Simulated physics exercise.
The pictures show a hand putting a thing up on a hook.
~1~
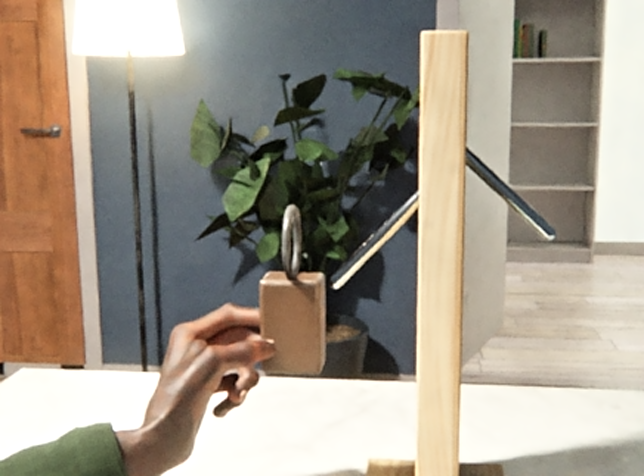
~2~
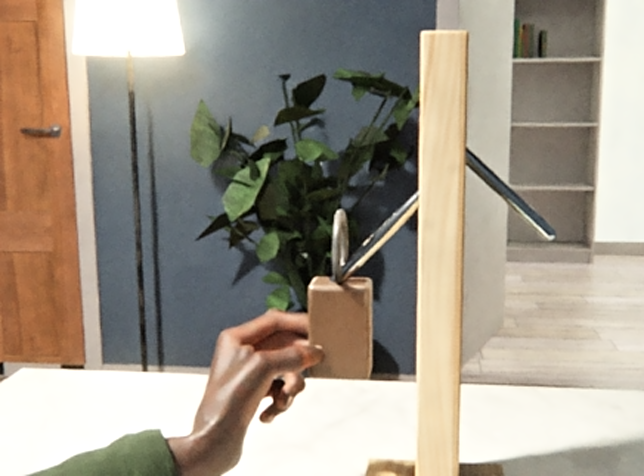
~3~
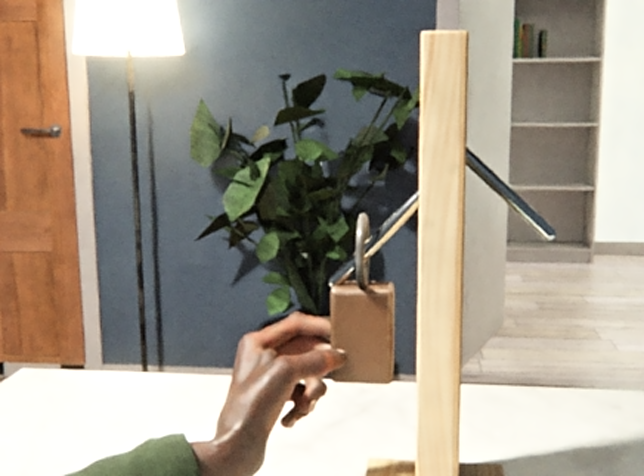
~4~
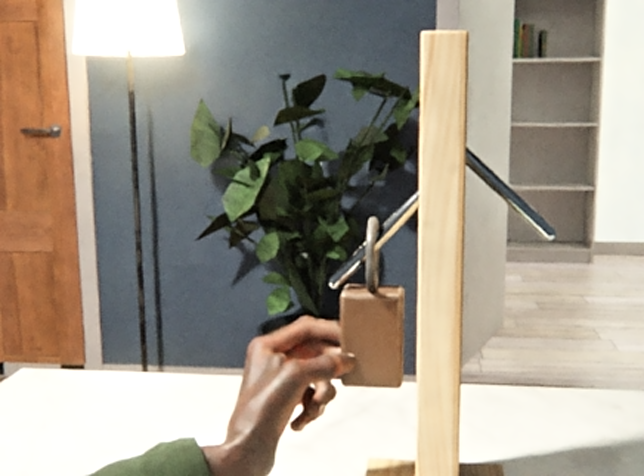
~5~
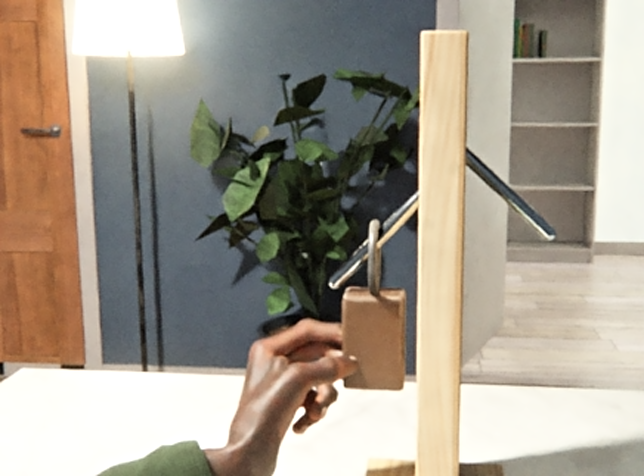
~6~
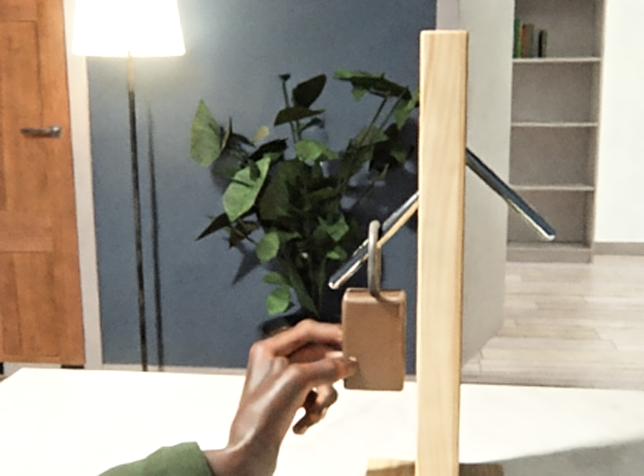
A hand in a green sleeve holds a small brown block-like pouch with a loop on top, seen level from the side across a white tabletop in a room. A pale wooden post with two downward-slanting pegs stands right of it, before a leafy plant, blue wall, lit lamp and orange-brown door. The hand moves the pouch right, bringing its loop over the left peg, slows and stays holding it, the camera still.
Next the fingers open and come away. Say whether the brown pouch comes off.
In the end the brown pouch drops to the table.
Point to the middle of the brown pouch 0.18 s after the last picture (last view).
Near (341, 389).
Then, 0.18 s later than the last frame, brown pouch dropping near (341, 389).
When it is over, the brown pouch falls off.
